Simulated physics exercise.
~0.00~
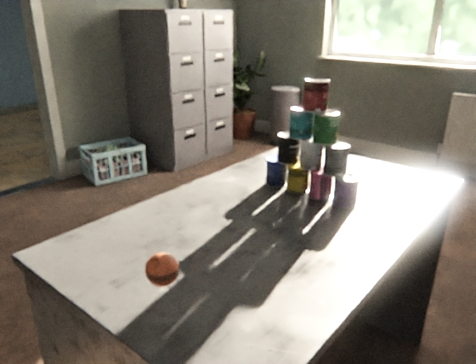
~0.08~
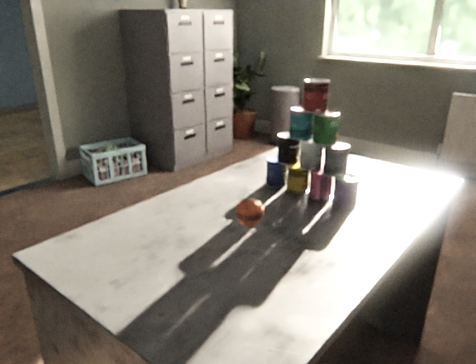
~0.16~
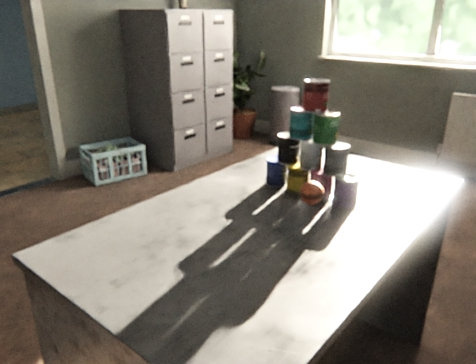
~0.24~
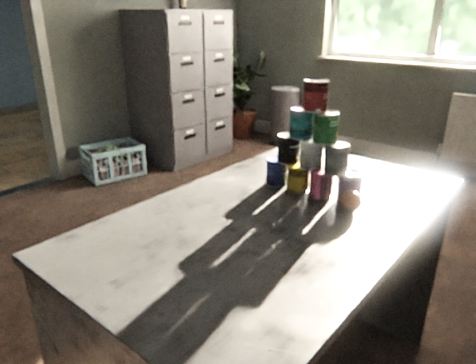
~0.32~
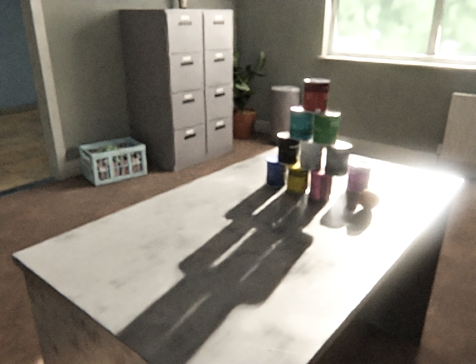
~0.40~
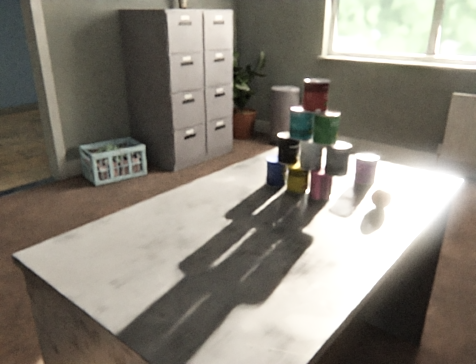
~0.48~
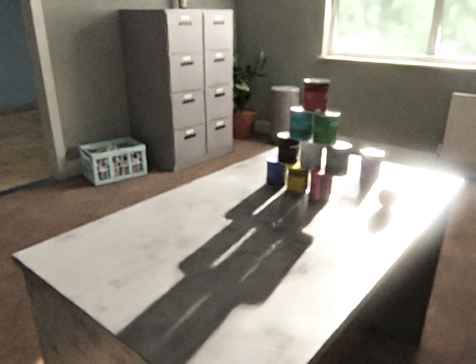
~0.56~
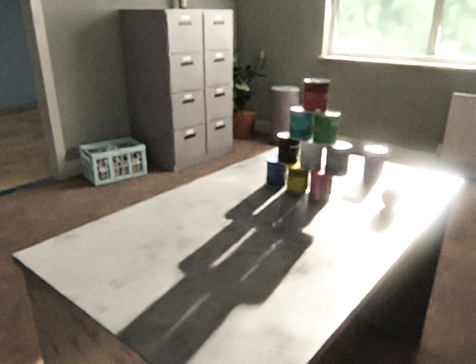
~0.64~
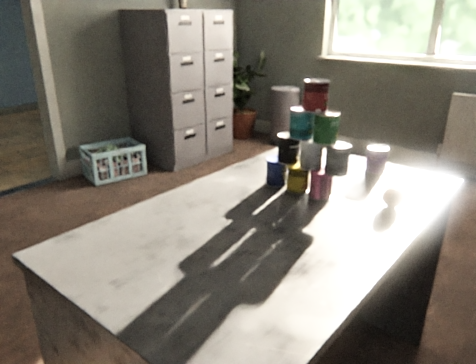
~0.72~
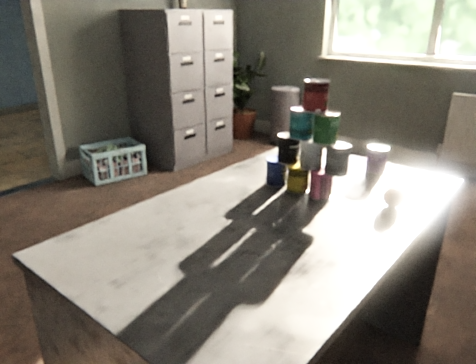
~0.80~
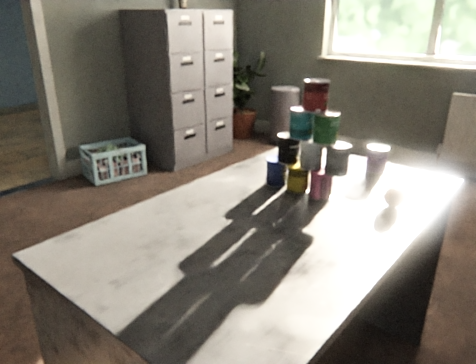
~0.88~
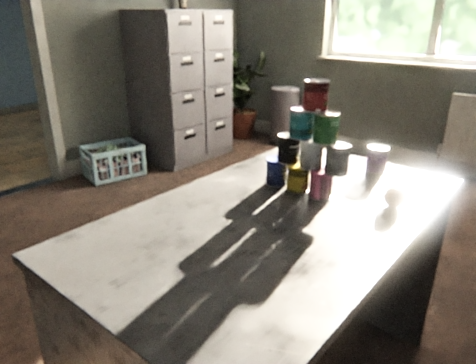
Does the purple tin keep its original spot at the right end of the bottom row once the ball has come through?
No, the purple tin leaves its spot. It slides back and to the right and ends standing upright, apart from where it began.
